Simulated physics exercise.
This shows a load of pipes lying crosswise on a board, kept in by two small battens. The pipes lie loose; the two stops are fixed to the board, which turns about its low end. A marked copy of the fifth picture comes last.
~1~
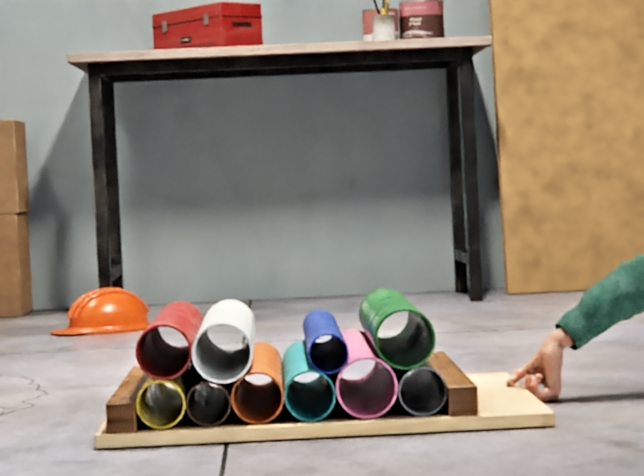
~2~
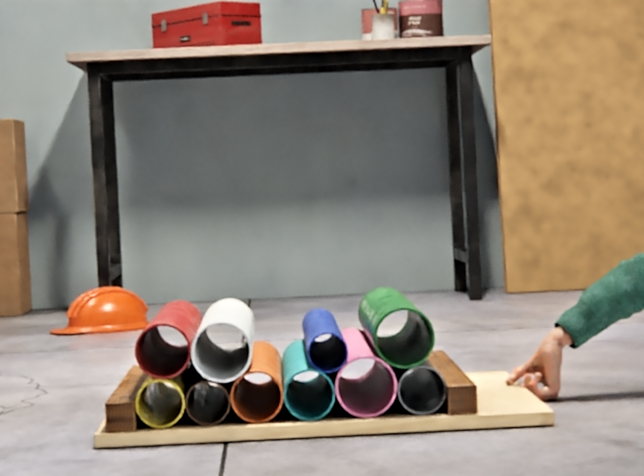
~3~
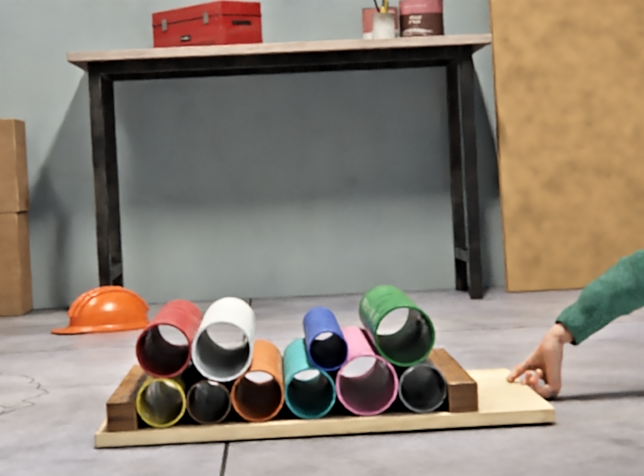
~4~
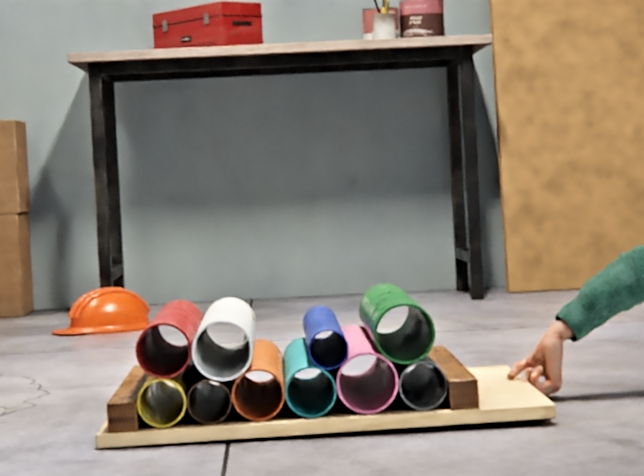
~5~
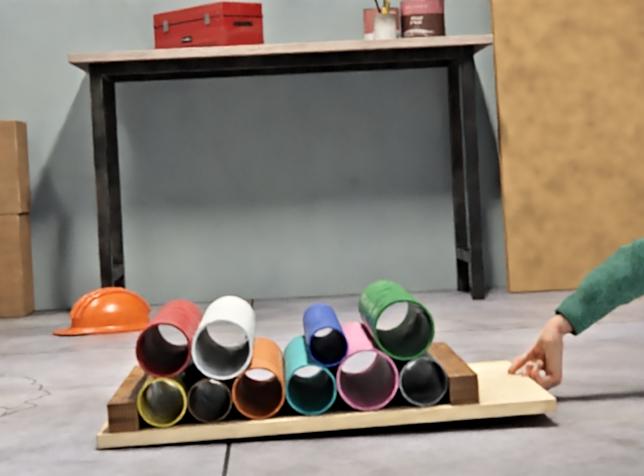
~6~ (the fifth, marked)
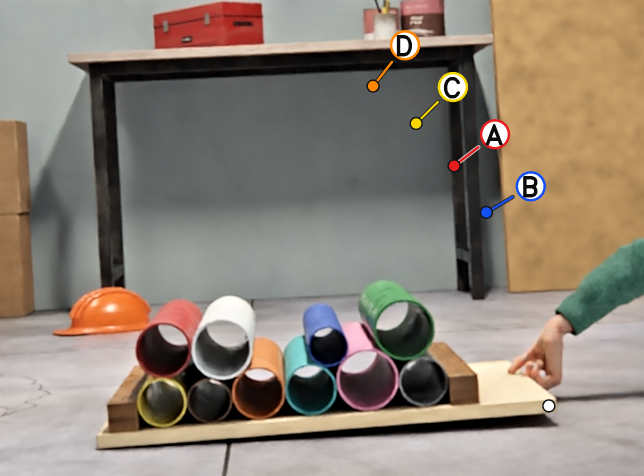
On a workshop floor, a hand in a green sleeve slightly raised the right end of a board holding a stack of colourful pipes between two wooden battens, while the pipes stayed nestled together.
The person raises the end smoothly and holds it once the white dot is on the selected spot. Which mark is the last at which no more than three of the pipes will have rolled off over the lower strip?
No higher than A.
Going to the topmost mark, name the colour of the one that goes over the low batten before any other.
First is the red one.
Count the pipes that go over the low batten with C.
The count is four.
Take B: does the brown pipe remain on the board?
The brown pipe: Yes.
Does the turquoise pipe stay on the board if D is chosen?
The turquoise pipe: Yes.
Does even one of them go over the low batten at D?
At D: Yes.
On the marked copy, A at (454, 166); B at (486, 212); C at (416, 124); D at (373, 86); the white dot at (549, 406).
With A. Early on, board at 19°.
Further on, board at 35°.
At the end, board at 35°, three over the low batten (white, blue, red).
As for the rest, B three over the low batten (white, blue, red); C four over the low batten (white, blue, green, red); D four over the low batten (white, blue, green, red).
